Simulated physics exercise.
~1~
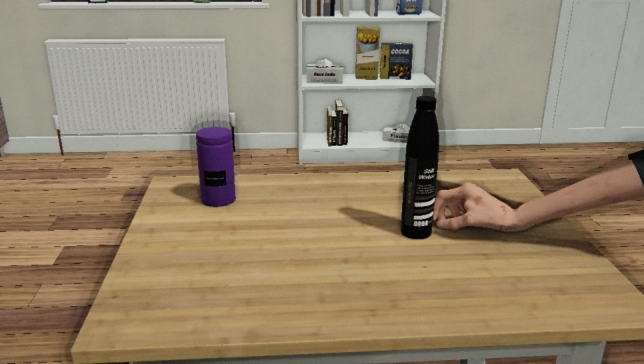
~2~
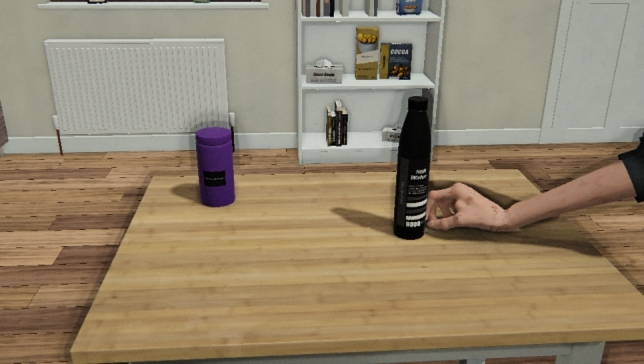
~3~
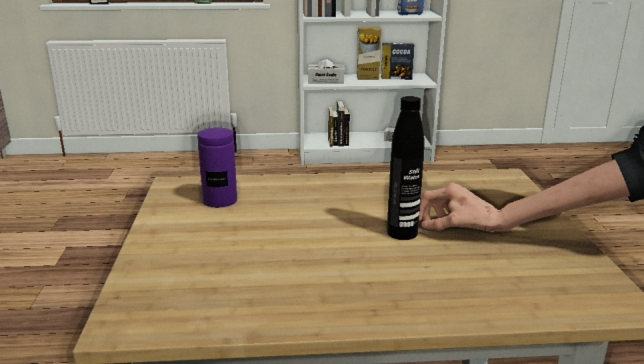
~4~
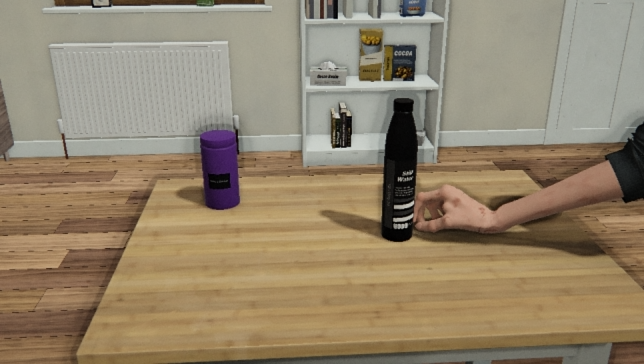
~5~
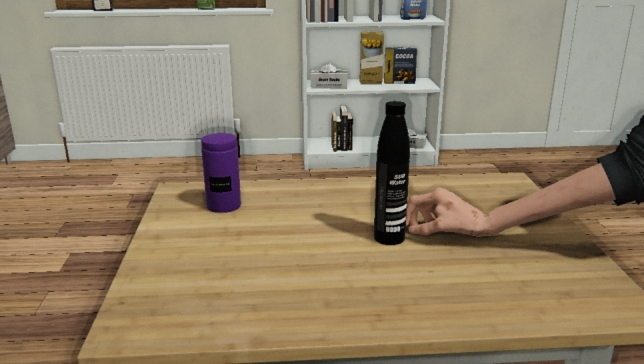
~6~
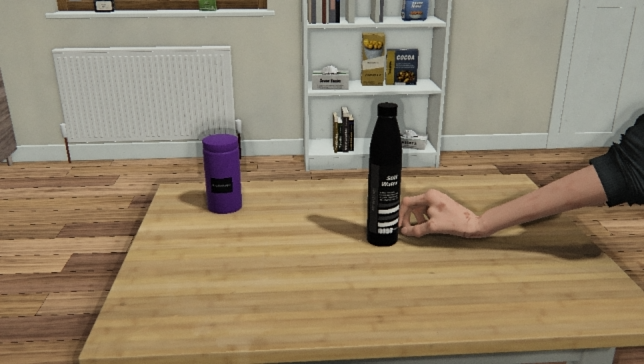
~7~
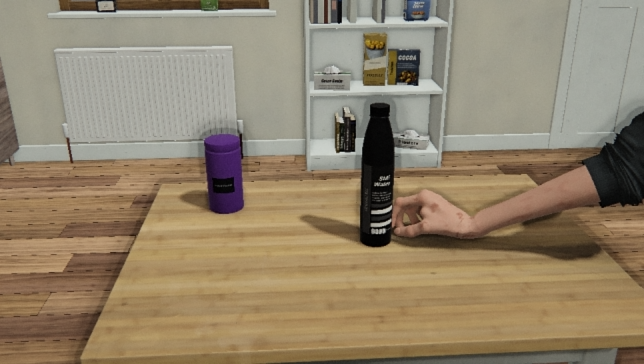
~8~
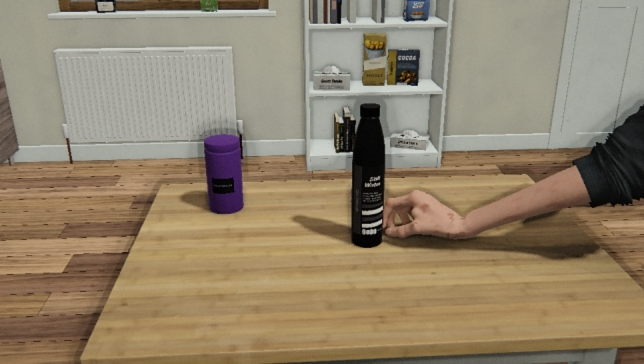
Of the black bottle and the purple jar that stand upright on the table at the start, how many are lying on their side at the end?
None of them are lying down. The black bottle stays upright as it is pushed to the left, and the purple jar remains standing in its place.
A hand reaching in from the right pushes a tall black bottle slowly leftward across a light wooden table. The view, swaying slightly, looks down over the table toward a room with a white radiator, a white bookshelf and a wooden floor. A purple jar stands on the left side of the table and stays where it is. The fingers keep touching the bottle low on its right side as it slides steadily along, turning a little. At the end the bottle is still standing, nearer the jar but apart from it, with the hand close beside it.
